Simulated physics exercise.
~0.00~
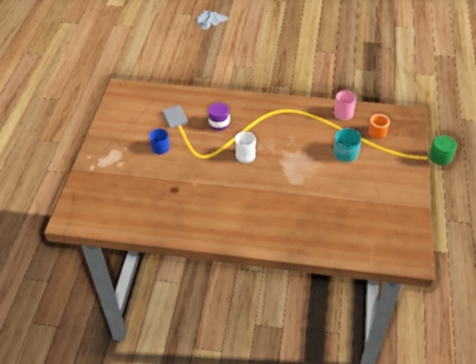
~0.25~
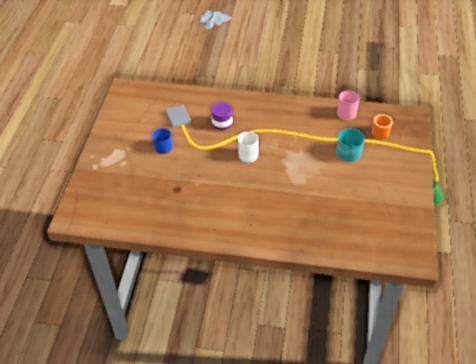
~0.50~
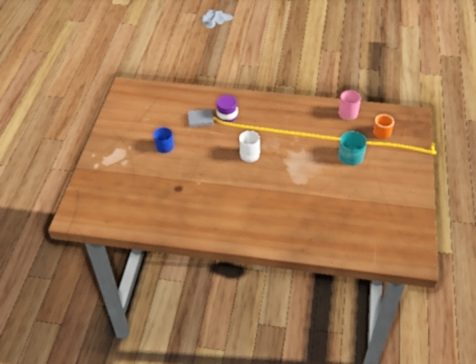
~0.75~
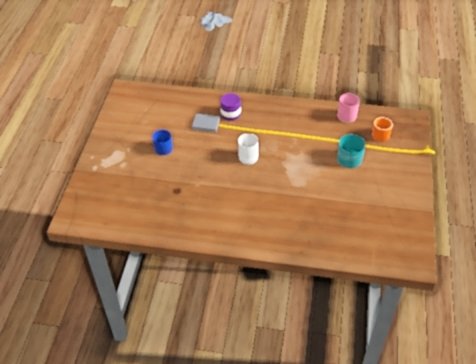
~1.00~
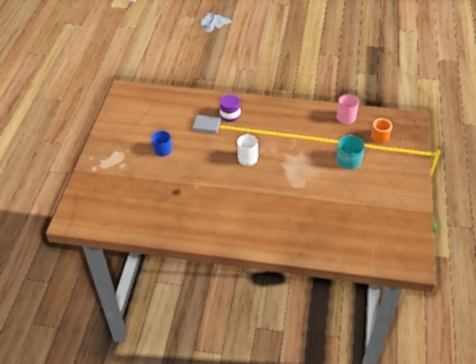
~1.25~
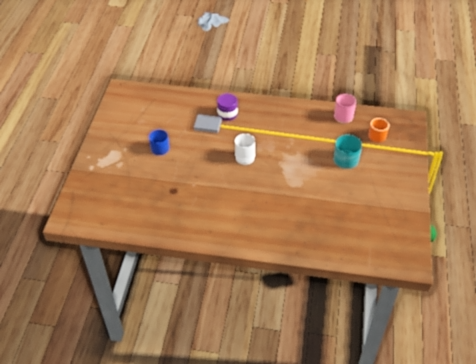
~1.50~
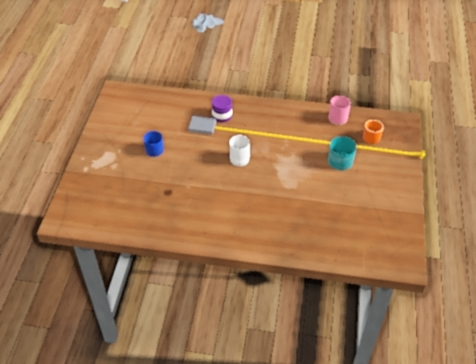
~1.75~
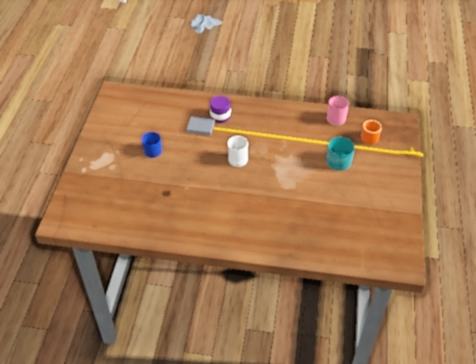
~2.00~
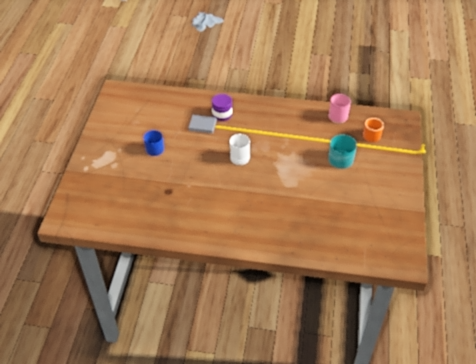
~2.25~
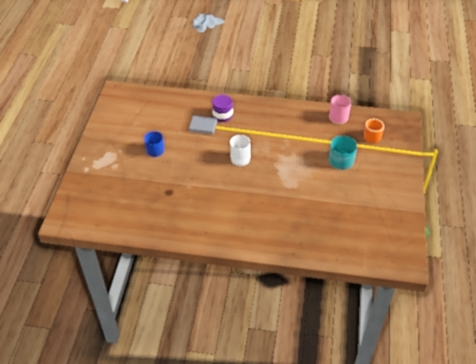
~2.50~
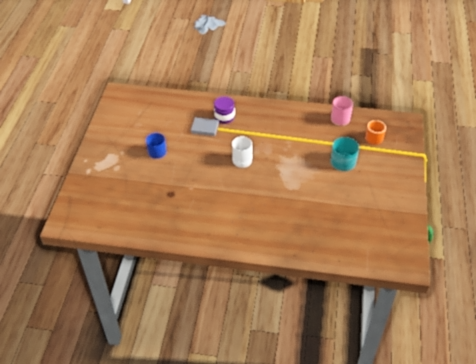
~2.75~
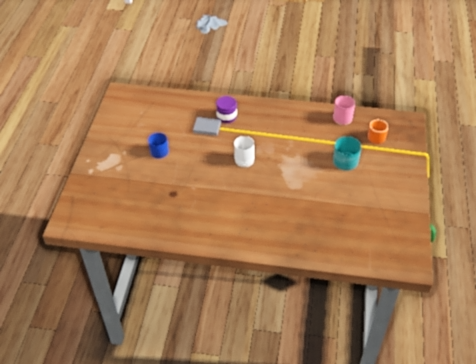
Green speaker dropping off the right edge of a wooden workbench, pulling a yellow cable taut and dragging a grey phone, then dangling.
